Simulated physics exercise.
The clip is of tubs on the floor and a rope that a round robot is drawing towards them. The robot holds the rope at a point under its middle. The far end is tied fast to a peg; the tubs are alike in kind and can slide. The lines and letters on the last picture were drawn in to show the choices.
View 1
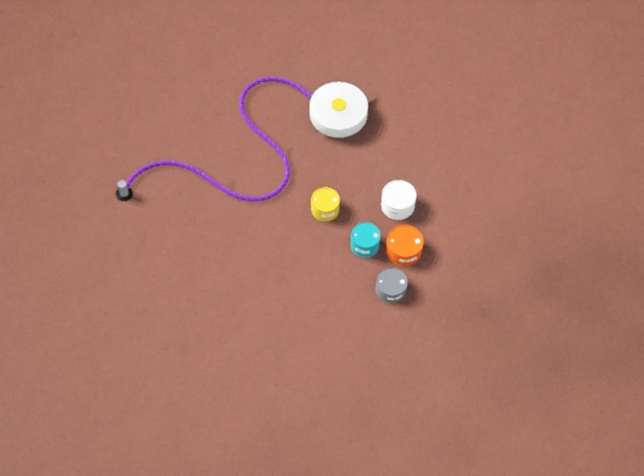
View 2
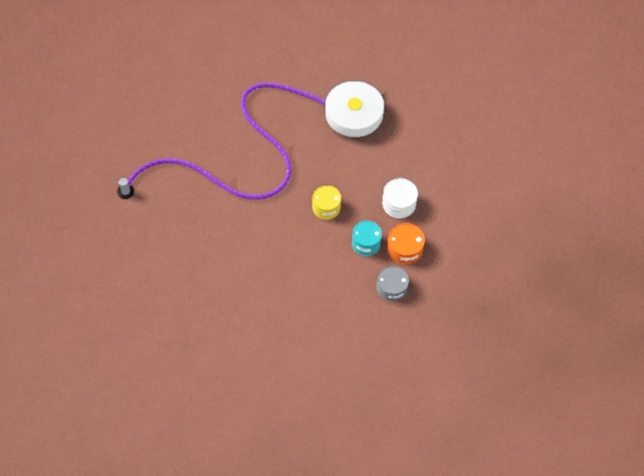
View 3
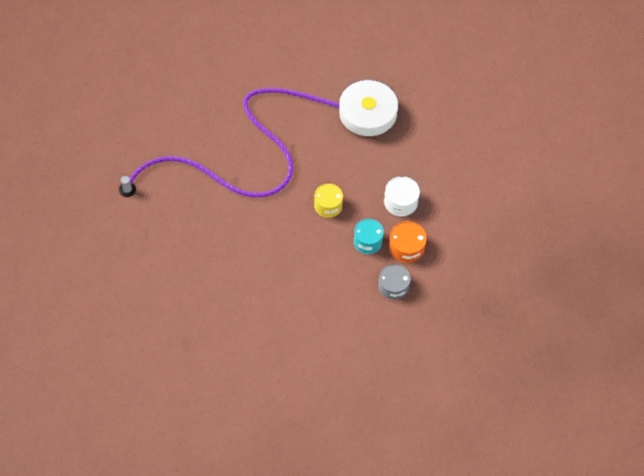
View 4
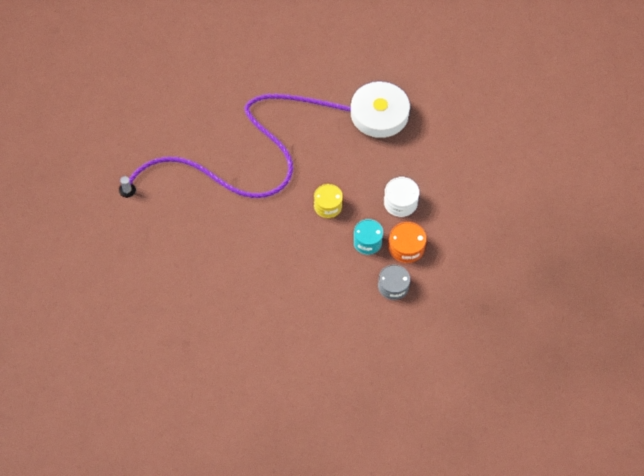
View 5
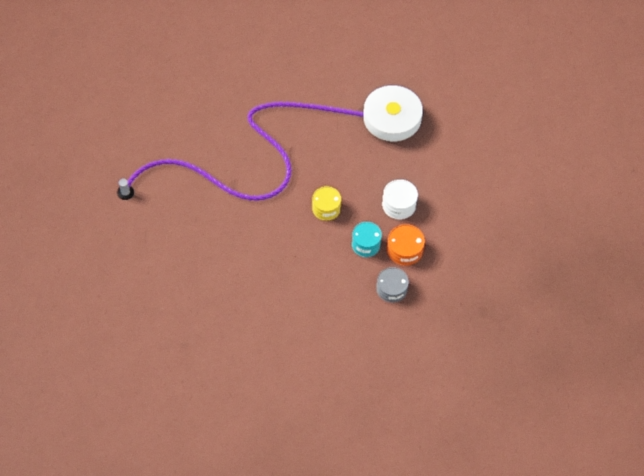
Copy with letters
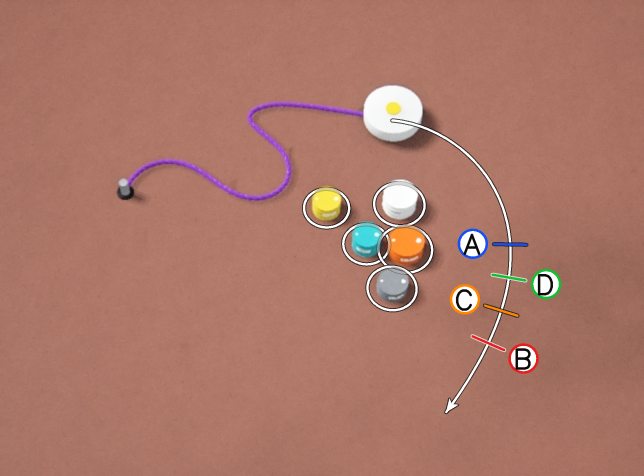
A round white robot with a yellow dot slid steadily to the right, drawing a curvy purple rope along behind it, while the rope's far end stayed at a peg and five colourful tubs sat still below.
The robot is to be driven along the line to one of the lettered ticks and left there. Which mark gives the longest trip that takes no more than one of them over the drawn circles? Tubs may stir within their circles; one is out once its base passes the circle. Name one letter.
It should halt at B.
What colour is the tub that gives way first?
The white one.
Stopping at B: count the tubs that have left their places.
By then, one.
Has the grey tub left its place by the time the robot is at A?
No.
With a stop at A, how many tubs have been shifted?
The count is none.
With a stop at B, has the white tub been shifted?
Yes.
On the marked copy, A at (510, 244); B at (488, 343); C at (501, 311); D at (509, 278); the route from (392, 120) via (510, 240) to (446, 412).
Taking B. A third of the way, robot (481, 162).
Two thirds of the way, robot (512, 255).
When it is over, robot (490, 338); white tub (392, 213); one over the rings.
As for the rest, A is within the limit but short; C is within the limit but short; D is within the limit but short.
